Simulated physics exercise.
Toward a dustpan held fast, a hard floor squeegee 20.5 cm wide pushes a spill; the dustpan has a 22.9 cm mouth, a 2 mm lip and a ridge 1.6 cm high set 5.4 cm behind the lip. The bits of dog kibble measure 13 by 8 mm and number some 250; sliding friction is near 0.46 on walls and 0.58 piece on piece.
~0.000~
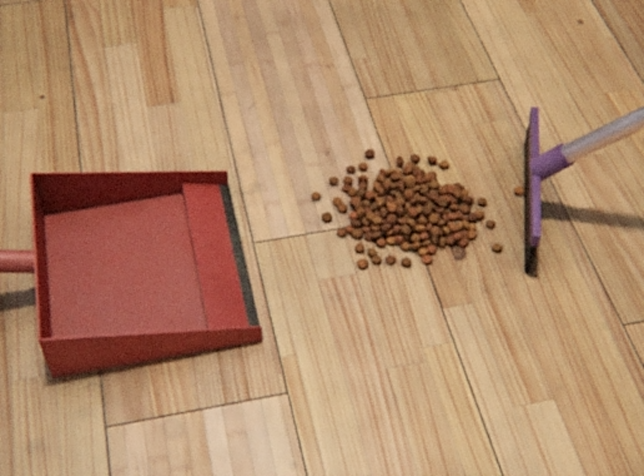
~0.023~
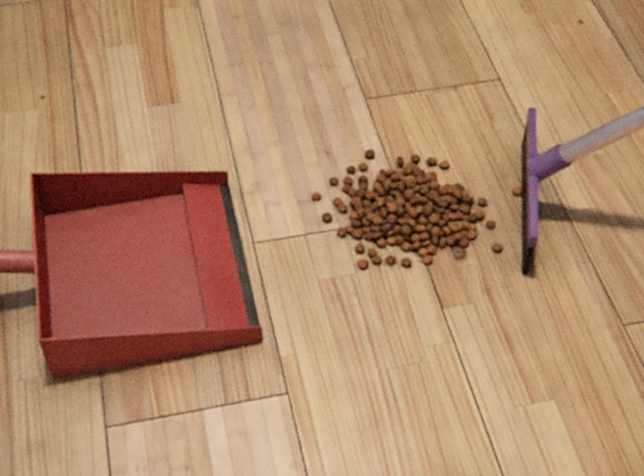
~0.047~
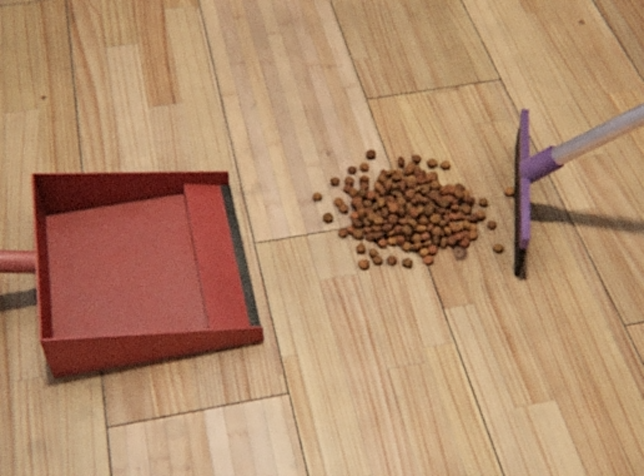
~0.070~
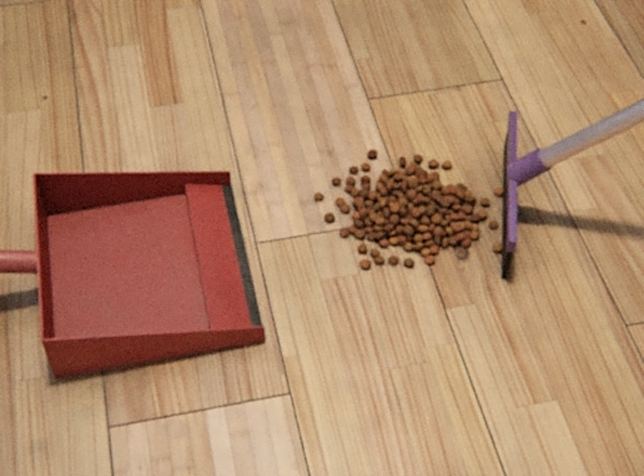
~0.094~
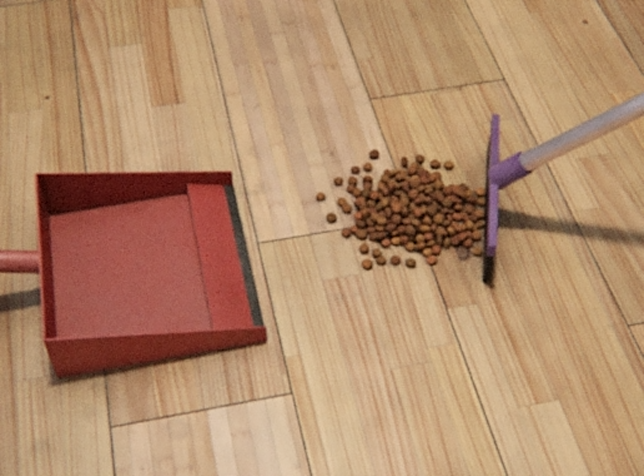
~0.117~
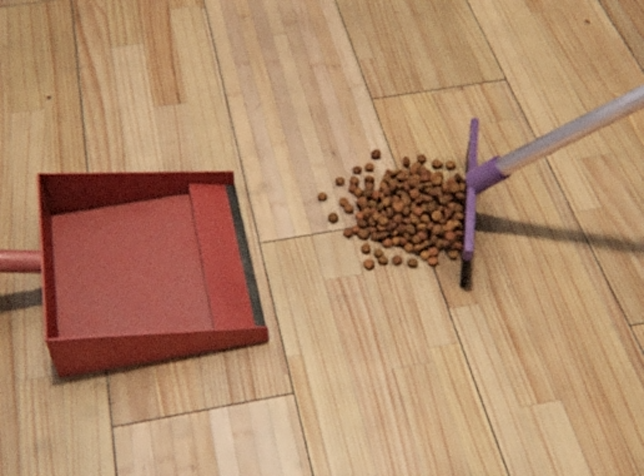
A red dustpan stayed still on the wooden floor while a purple squeegee slid left from the right side, reached a loose pile of brown kibble and pressed its right edge inward.
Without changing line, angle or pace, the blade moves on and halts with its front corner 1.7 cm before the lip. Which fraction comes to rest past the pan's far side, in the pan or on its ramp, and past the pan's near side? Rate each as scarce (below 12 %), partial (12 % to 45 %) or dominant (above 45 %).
Ratings: Far side - partial; pan - partial; near side - scarce.
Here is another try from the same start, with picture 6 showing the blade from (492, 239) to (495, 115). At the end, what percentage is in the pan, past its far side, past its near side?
Per cent by place - pan 30, far side 35, near side 0.
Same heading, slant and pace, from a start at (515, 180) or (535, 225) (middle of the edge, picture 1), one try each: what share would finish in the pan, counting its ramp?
Close to 45 in a hundred, then close to 35 in a hundred.
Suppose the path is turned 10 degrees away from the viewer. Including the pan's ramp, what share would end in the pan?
That gives near 40 in a hundred.
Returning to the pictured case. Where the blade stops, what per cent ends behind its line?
About 5 percent.
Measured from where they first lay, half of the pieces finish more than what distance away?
It works out to roughly 22 cm.
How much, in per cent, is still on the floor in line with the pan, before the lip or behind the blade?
Some 35 per cent.
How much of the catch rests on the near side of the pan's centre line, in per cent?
Around 30 in a hundred.
Then, at 0.21 s, middle of the blade 14 cm from the lip; 0 % over the lip, far side 10 %, near side 0 %.
After 0.28 s, middle of the blade 7 cm from the lip; 0 % over the lip, far side 20 %, near side 0 %.
After 0.48 s, middle of the blade 5 cm from the lip; 40 % over the lip, far side 25 %, near side 0 %.
In the end, at 1.2 s, far side 25 %, pan 40 %, near side 0 %, in front of the lip or behind the blade 35 %.
